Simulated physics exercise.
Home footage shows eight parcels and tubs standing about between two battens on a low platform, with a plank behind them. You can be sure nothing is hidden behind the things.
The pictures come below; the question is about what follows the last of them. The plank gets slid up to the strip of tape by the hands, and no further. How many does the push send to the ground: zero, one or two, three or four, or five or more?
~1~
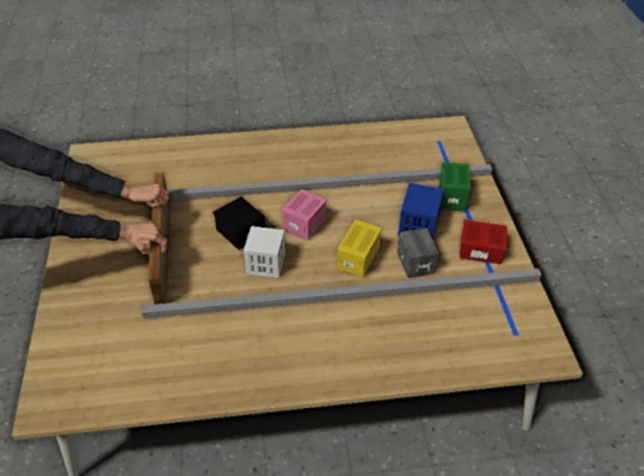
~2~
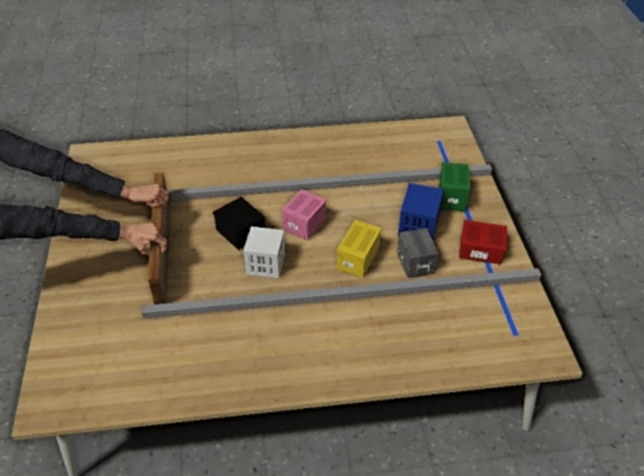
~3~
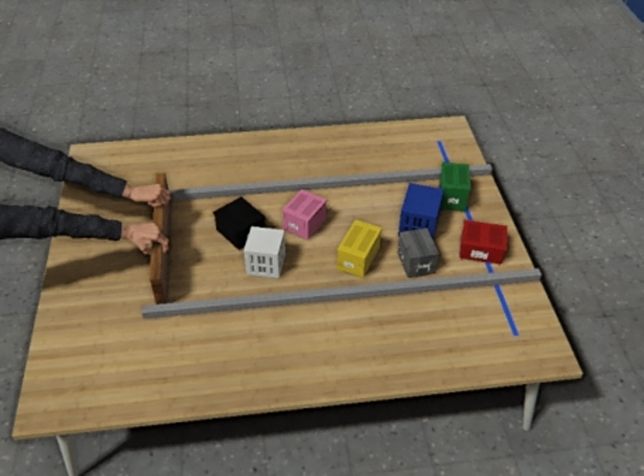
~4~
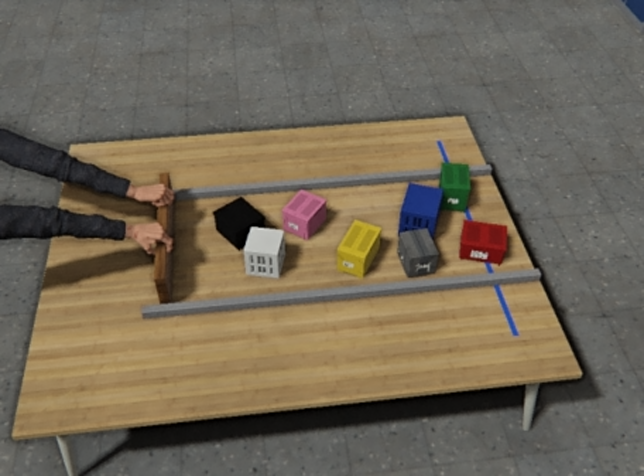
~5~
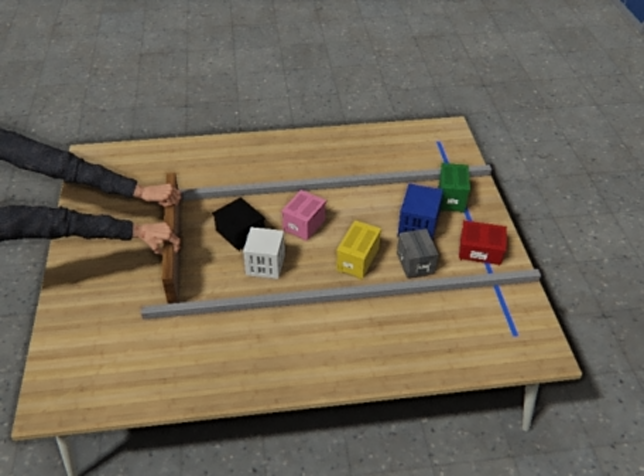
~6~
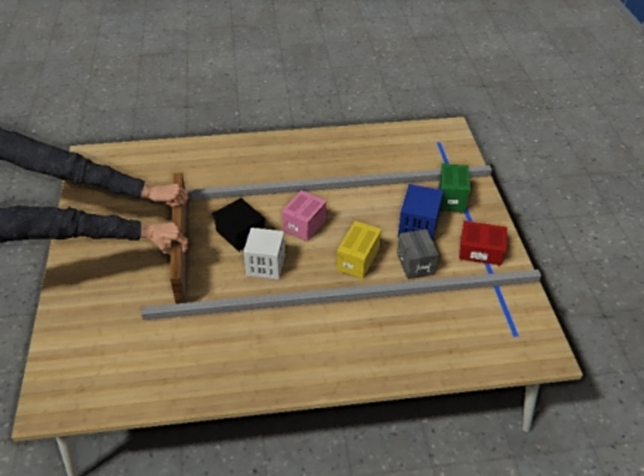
I foresee five or more drops here.
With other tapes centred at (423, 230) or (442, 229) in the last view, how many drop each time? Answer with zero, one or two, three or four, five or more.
The first spot gives one to two, the second gives three or four.
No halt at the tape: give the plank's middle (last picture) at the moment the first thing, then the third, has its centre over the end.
(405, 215) and (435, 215).
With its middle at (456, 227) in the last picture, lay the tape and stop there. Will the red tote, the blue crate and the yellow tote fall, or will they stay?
Lab note: Red tote comes off; blue crate comes off; yellow tote is safe.
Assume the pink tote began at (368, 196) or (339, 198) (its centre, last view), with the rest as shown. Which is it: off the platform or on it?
The pink tote stays put the first time and stays put the second time.
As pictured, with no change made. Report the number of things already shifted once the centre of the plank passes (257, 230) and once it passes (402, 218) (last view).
Counts: 3, 8.
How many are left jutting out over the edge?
Tally: 0.
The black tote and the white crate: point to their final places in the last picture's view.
In the last picture the black tote sits around (487, 208) and the white crate around (497, 231).
A little later, none off yet; red tote at rest near (483, 243); green tote at rest near (454, 189); blue crate at rest near (420, 214).
Next, none off yet; red tote shifted a little near (495, 243); green tote shifted a little near (456, 186); blue crate shifted about its own width near (457, 213).
When it is over, the number that fall off is five or more; down, pink tote, yellow tote, grey parcel, blue crate, green tote and red tote.
